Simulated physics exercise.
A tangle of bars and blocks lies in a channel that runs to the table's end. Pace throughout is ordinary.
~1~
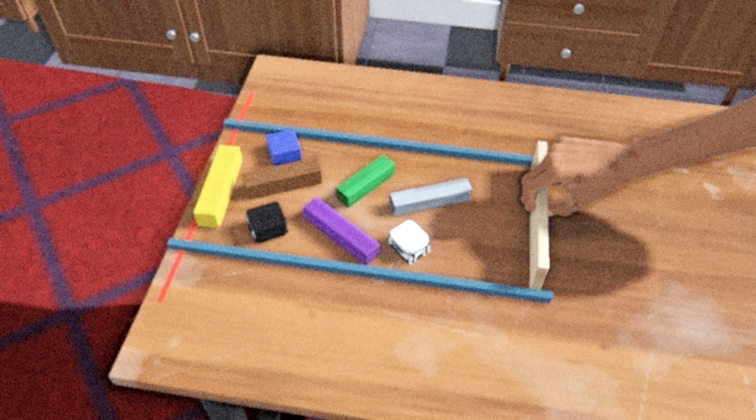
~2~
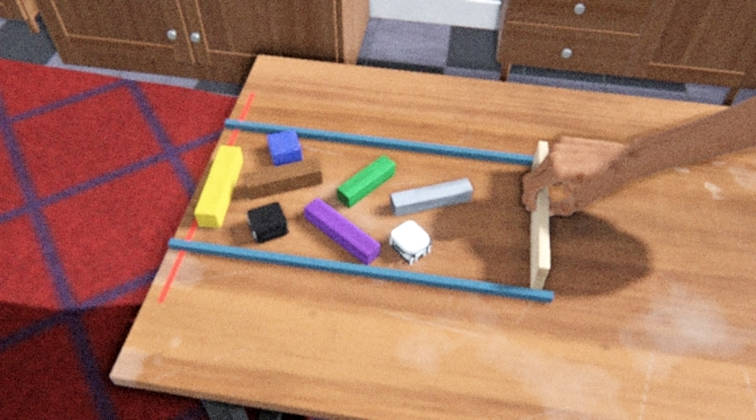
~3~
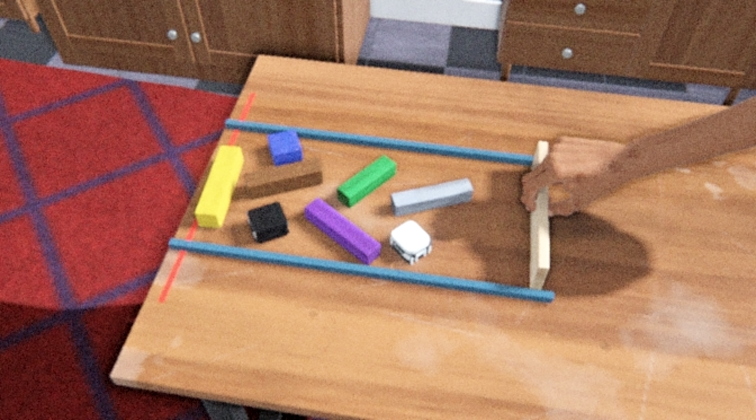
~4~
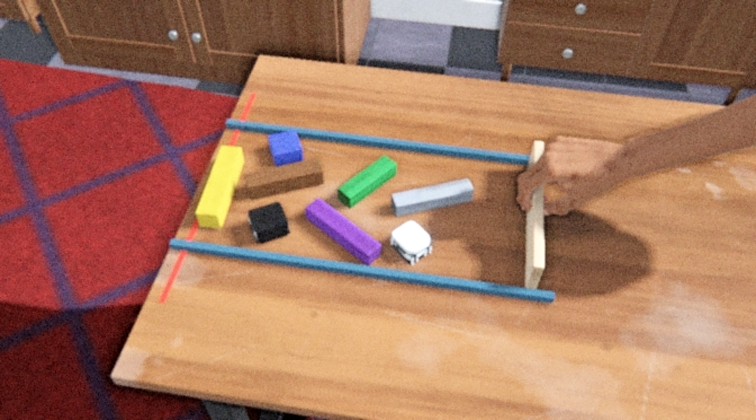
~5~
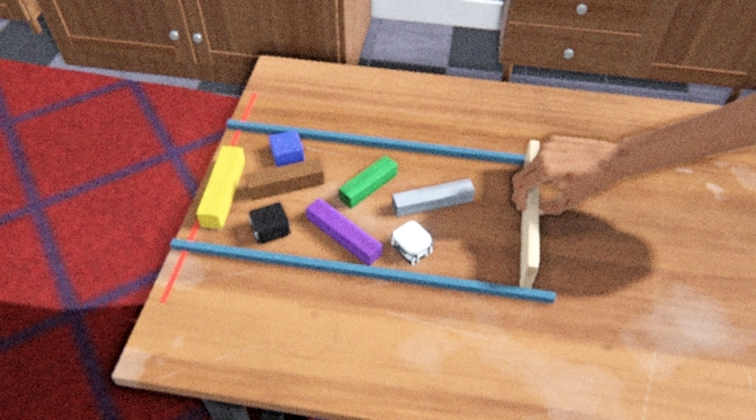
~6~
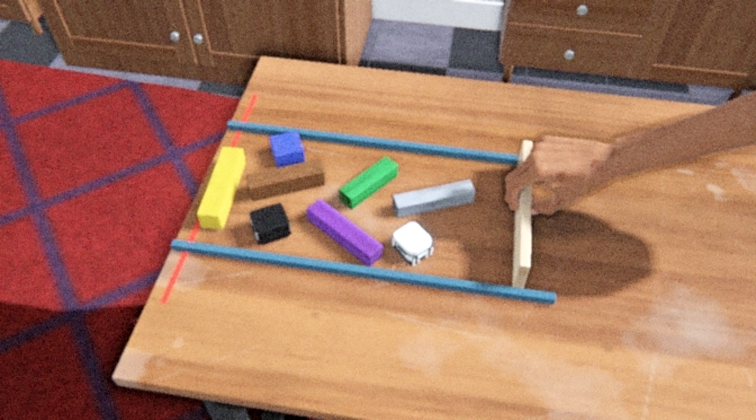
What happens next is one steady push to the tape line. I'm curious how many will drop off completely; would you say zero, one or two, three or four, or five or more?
The push is going to knock off more than four.
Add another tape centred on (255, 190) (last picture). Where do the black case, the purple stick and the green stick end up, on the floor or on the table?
The black case topples off, the purple stick stays put, and the green stick stays put.
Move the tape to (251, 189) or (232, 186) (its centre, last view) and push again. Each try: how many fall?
Result, try by try: 3, 5.
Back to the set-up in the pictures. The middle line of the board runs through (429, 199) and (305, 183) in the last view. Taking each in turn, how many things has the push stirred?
Note: First position 2; second position 8.
A little later, none off yet; yellow bar at rest near (223, 187); blue block at rest near (287, 149); brown bar at rest near (286, 180).
Next, none off yet; yellow bar moving near (218, 185); blue block shifted about its own width near (266, 143); brown bar shifted a little near (263, 169).
When it is over, the number that fall off is five or more; down, grey stick, white case, green stick, purple stick, black case, brown bar, blue block and yellow bar.
